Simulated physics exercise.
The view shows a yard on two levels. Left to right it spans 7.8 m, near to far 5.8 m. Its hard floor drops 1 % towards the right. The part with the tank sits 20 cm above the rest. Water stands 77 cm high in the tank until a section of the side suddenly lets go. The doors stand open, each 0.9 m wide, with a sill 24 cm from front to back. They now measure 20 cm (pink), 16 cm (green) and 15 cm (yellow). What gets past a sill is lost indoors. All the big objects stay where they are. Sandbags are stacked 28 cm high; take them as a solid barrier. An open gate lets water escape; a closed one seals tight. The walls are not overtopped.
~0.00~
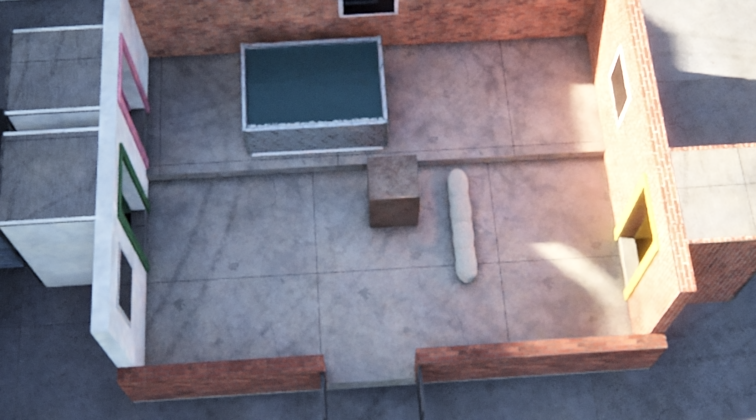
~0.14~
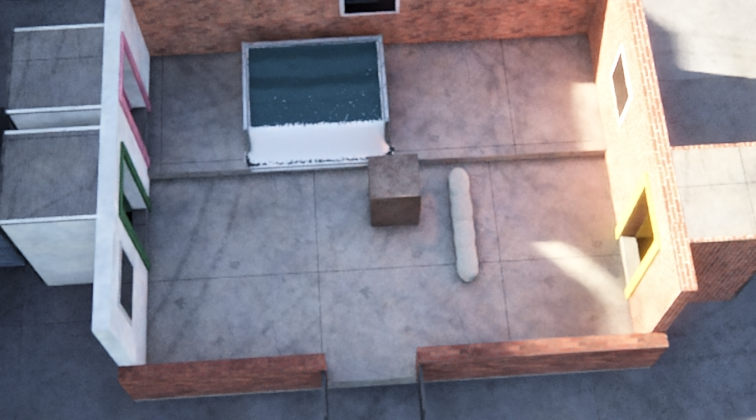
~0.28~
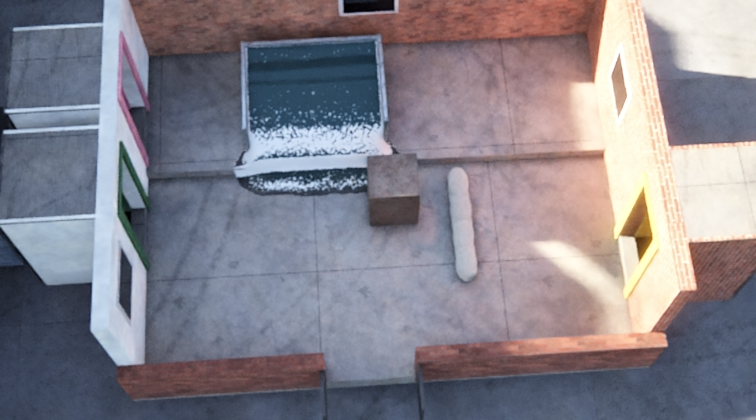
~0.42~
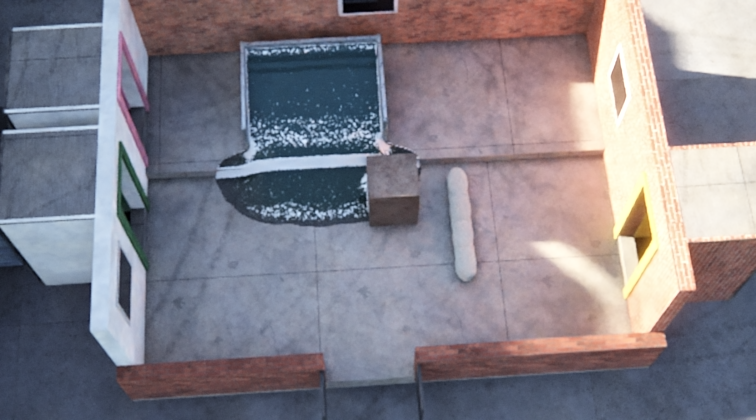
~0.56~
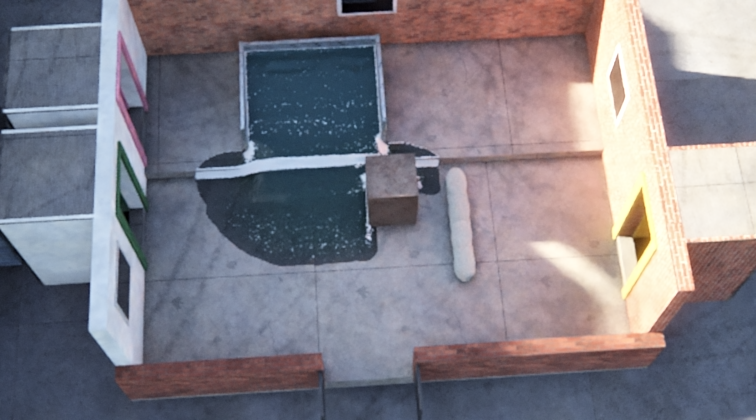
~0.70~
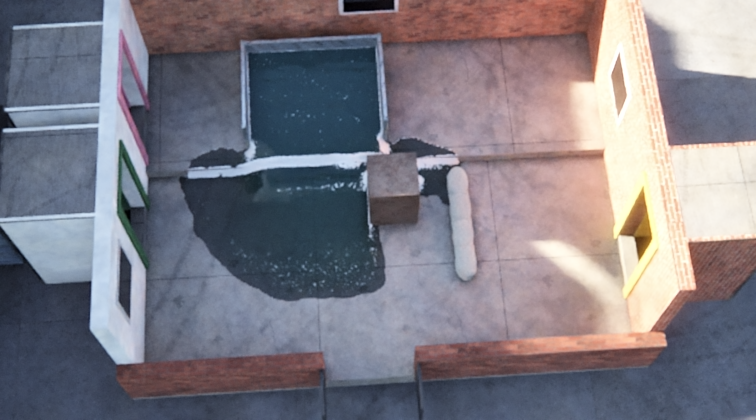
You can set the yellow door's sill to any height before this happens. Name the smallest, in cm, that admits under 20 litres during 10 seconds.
Some 7 cm above the ground.
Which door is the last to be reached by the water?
Last comes the pink one.
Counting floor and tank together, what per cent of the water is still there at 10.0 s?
About 64 per cent.
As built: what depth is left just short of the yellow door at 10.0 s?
Some 11.0 cm.
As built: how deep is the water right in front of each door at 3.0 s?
Depths in cm: Pink 0, green 2, yellow 5.
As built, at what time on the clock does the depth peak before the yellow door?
At about 9.0 s.
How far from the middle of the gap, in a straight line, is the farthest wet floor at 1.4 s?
About 4.4 m.
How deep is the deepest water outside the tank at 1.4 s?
About 40 cm.
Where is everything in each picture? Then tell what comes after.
Still water, 77 cm deep, in the tank at (313, 85); the yellow door at (635, 242) is dry, in the first frame.
Water pours out at (318, 140) and has run 0.3 m, to (280, 166); about 10 cm deep outside, 77 cm at the back, in the second frame.
The gap is at (317, 140), the front 0.7 m out at (302, 192); the back of the tank holds 74 cm, in the third frame.
The front is at (303, 222), 1.3 m from the gap at (317, 141); 3.2 m2 of floor is wet, 66 cm left at the back, in the fourth frame.
Water pours out at (316, 142) and has run 1.9 m, to (278, 260); about 12 cm deep outside, 65 cm at the back, in the fifth frame.
The gap is at (317, 141), the front 2.6 m out at (291, 296); the back of the tank holds 58 cm; 3.0 m in a straight line remain to the yellow door at (635, 241), in the sixth frame.
After 1.4 s water covers 35 % of the floor, deepest (40 cm) near (372, 178); it has not reached the yellow door.
After 3.0 s water covers 50 % of the floor, deepest (36 cm) near (156, 376); 5 cm at the yellow door, 0 litres in over its 15 cm sill.
After 10.0 s water covers 65 % of the floor, deepest (16 cm) near (606, 185); 11 cm at the yellow door, 0 litres in over its 15 cm sill.
At the yellow door as built, the water arrived by 2.6 s and peaked near 12 cm at 9.2 s.
With a sill of 6.5 cm, 26 litres would have come in within the 10 s; with 9 cm, 6 litres. So under 20 litres takes about 7 cm.
